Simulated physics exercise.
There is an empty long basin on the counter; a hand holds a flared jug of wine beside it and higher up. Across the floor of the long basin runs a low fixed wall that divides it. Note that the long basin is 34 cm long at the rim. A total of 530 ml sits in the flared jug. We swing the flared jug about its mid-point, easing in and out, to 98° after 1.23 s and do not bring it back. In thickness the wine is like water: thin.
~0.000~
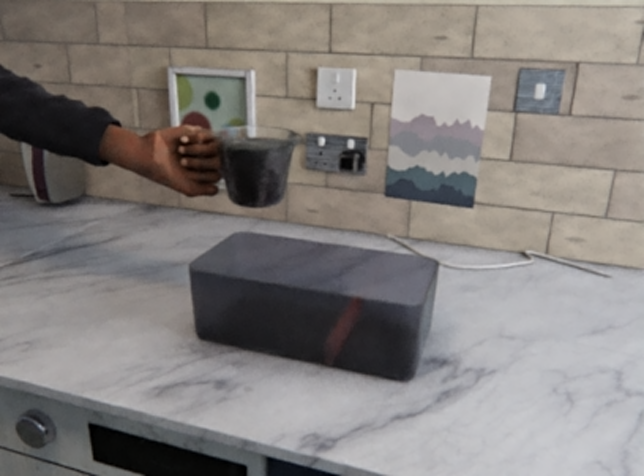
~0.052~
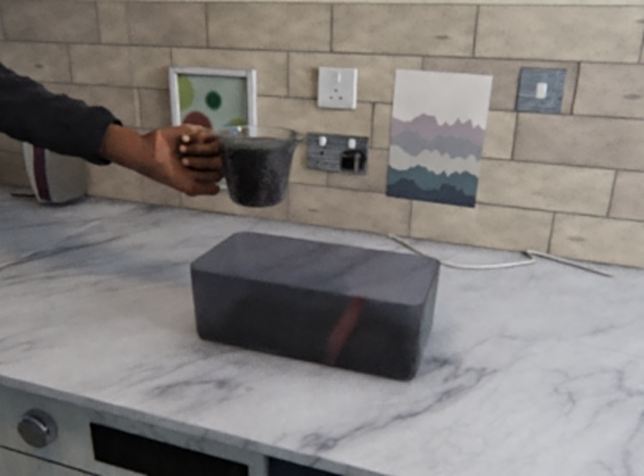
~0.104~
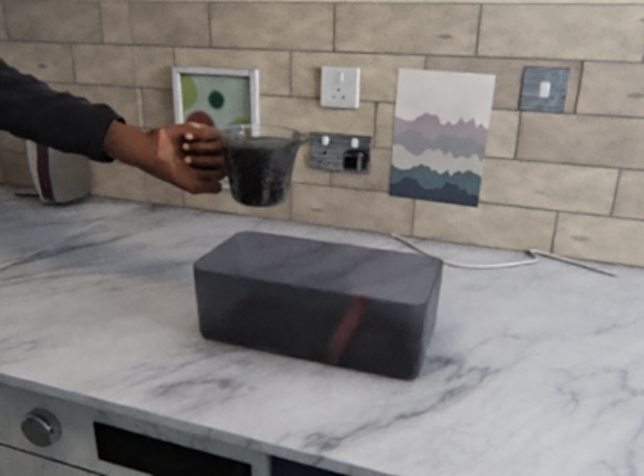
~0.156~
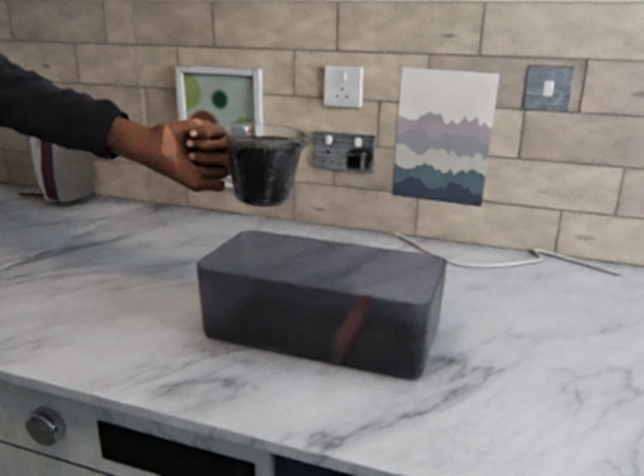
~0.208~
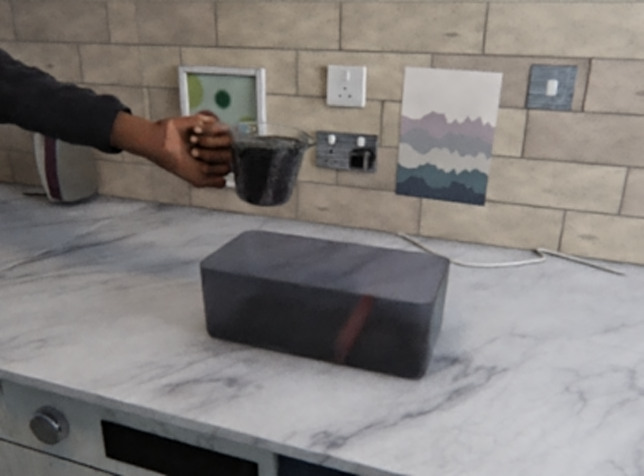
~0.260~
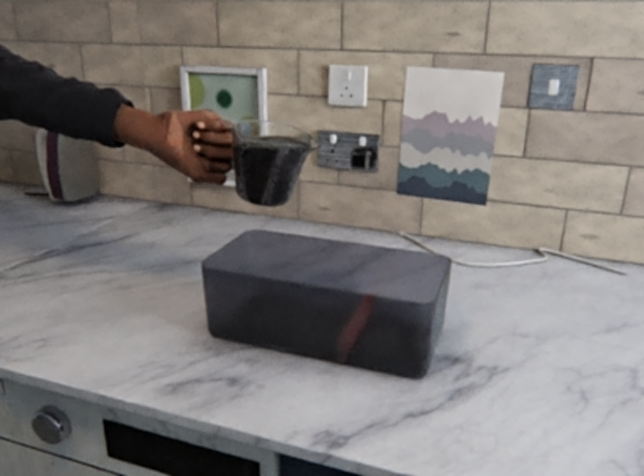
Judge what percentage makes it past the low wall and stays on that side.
Some 40 per cent makes it over and stays.
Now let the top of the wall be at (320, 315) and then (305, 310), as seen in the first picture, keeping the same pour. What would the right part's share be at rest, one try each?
85 then 90 %.
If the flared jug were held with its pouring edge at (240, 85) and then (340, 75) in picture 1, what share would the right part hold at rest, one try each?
10 in a hundred, followed by 80 in a hundred.
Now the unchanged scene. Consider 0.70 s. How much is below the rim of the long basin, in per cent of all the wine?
10 %, more or less.
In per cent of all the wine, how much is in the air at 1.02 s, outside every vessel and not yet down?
About 16 percent.
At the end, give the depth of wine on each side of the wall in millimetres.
Left roughly 10 mm; right roughly 12 mm.
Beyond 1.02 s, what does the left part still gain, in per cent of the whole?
Around 28 in a hundred.
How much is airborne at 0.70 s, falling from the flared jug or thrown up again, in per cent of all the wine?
I'd say close to 20 per cent.
After 0.70 s the tilt is 60° and 71 per cent is still to pour, 3 is left of the wall and 6 right of it.
After 1.02 s the tilt is 91° and 17 per cent is still to pour, 30 is left of the wall and 37 right of it.
After 1.36 s the tilt is 98° and 1 per cent is still to pour, 58 is left of the wall and 40 right of it.
After 1.73 s the tilt is 98° and 0 per cent is still to pour, 59 is left of the wall and 40 right of it.
In the end 59 per cent lies left of the wall, 40 right of it and 1 outside.
